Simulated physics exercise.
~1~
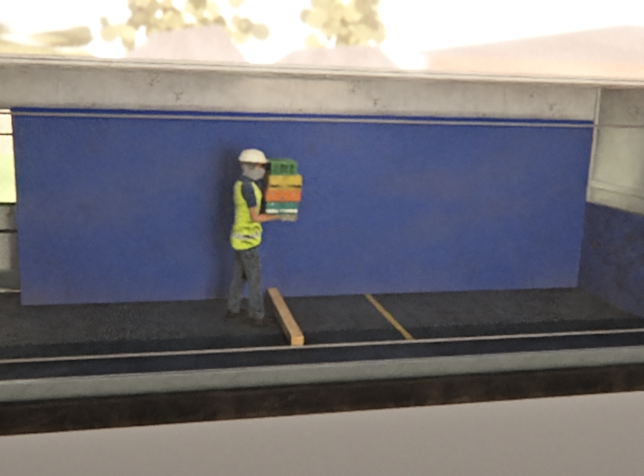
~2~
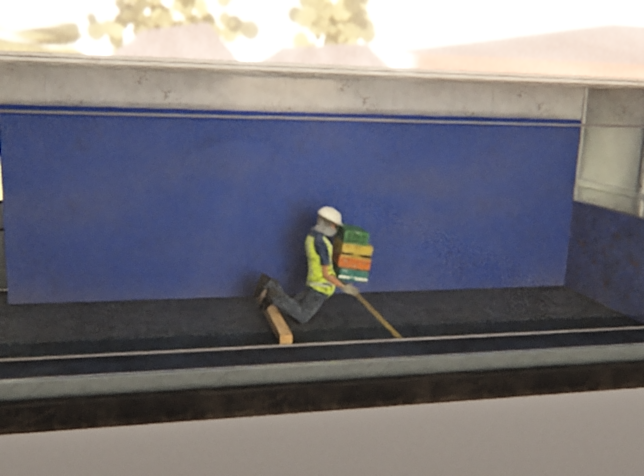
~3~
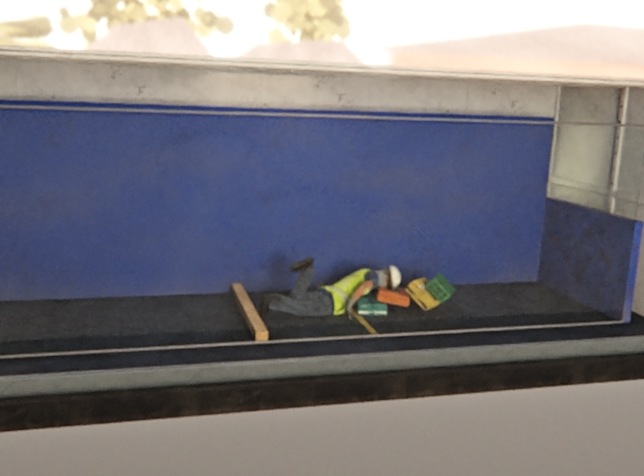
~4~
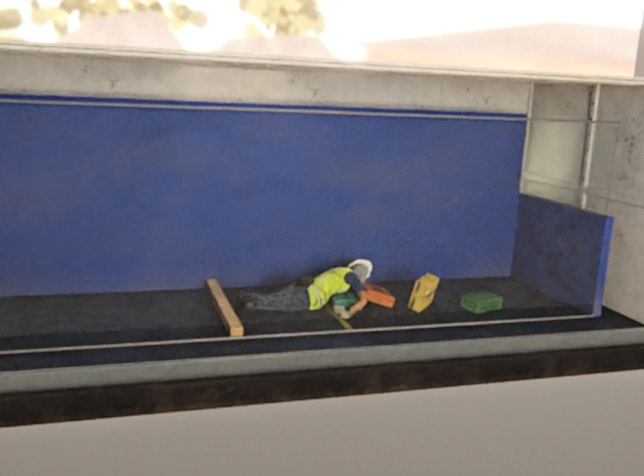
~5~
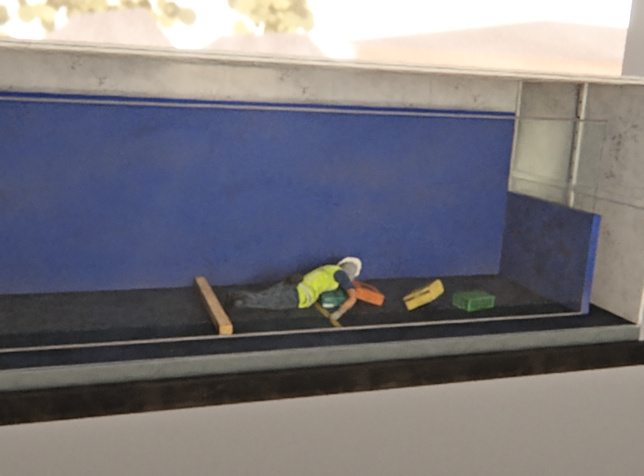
Porter in white helmet carrying stacked coloured boxes trips over a low rail, falling flat and scattering them beyond a yellow line.
